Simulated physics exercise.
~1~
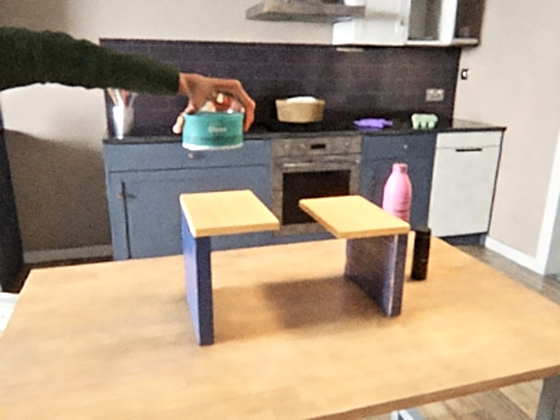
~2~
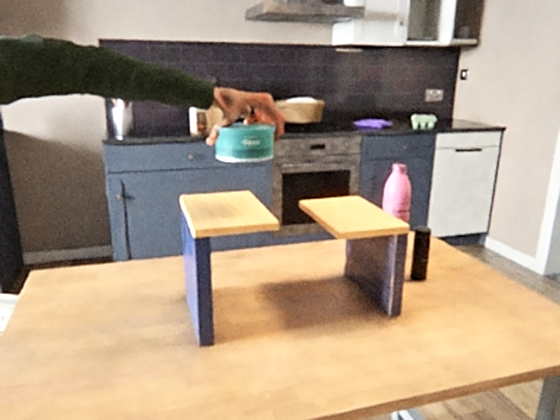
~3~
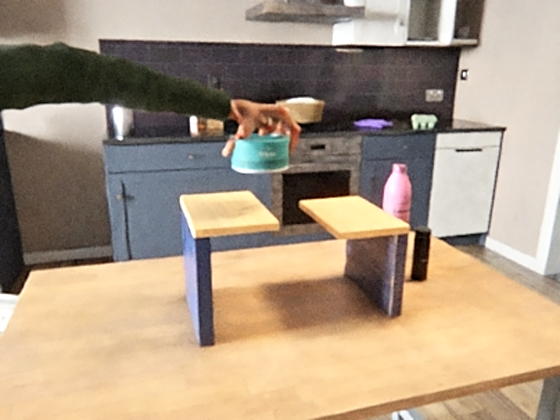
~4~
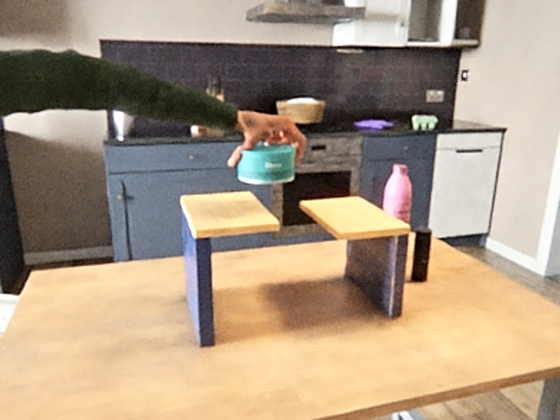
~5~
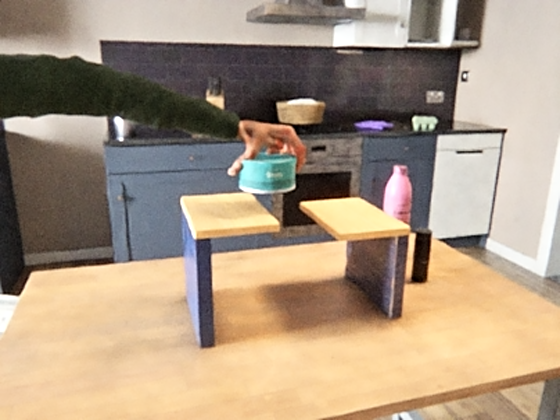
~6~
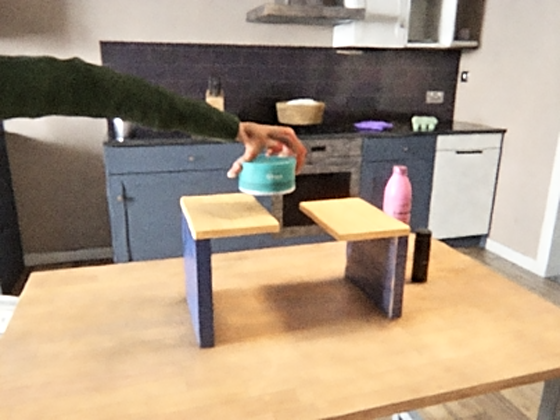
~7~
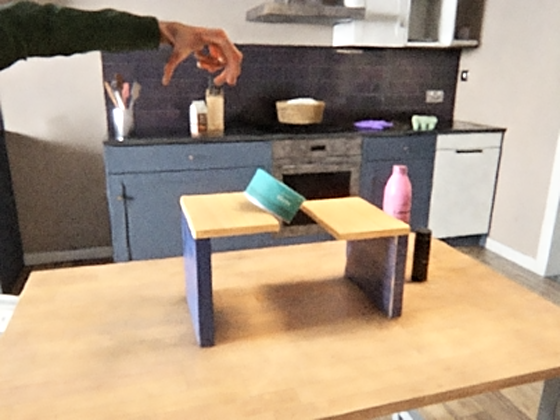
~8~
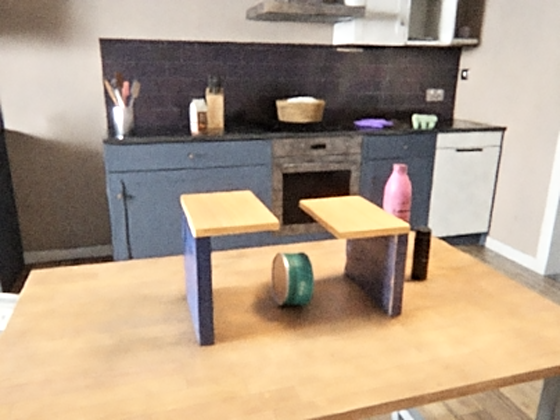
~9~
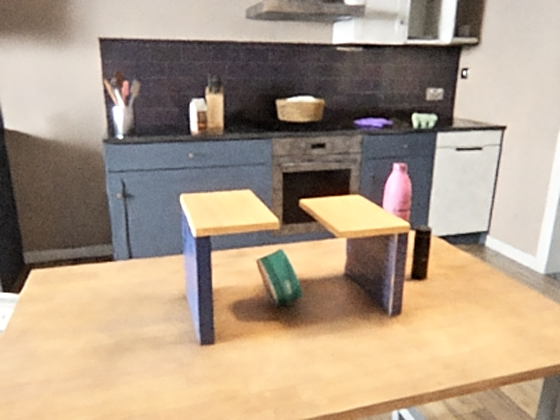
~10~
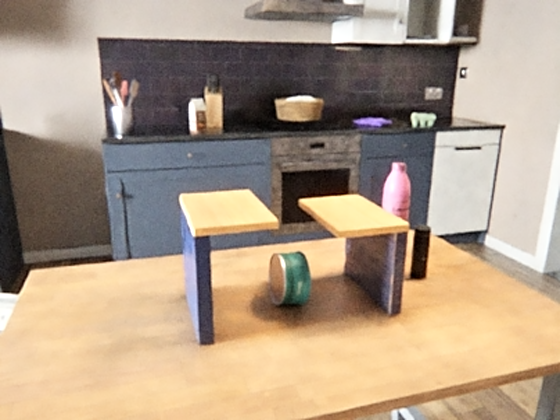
In a kitchen, a hand moves a turquoise tub rightward and lowers it over the gap between two raised supports on a wooden table, then lets go and withdraws; the tub tips, drops through, rocks slightly and ends on its side beneath, while the pink bottle and black shaker stay put.
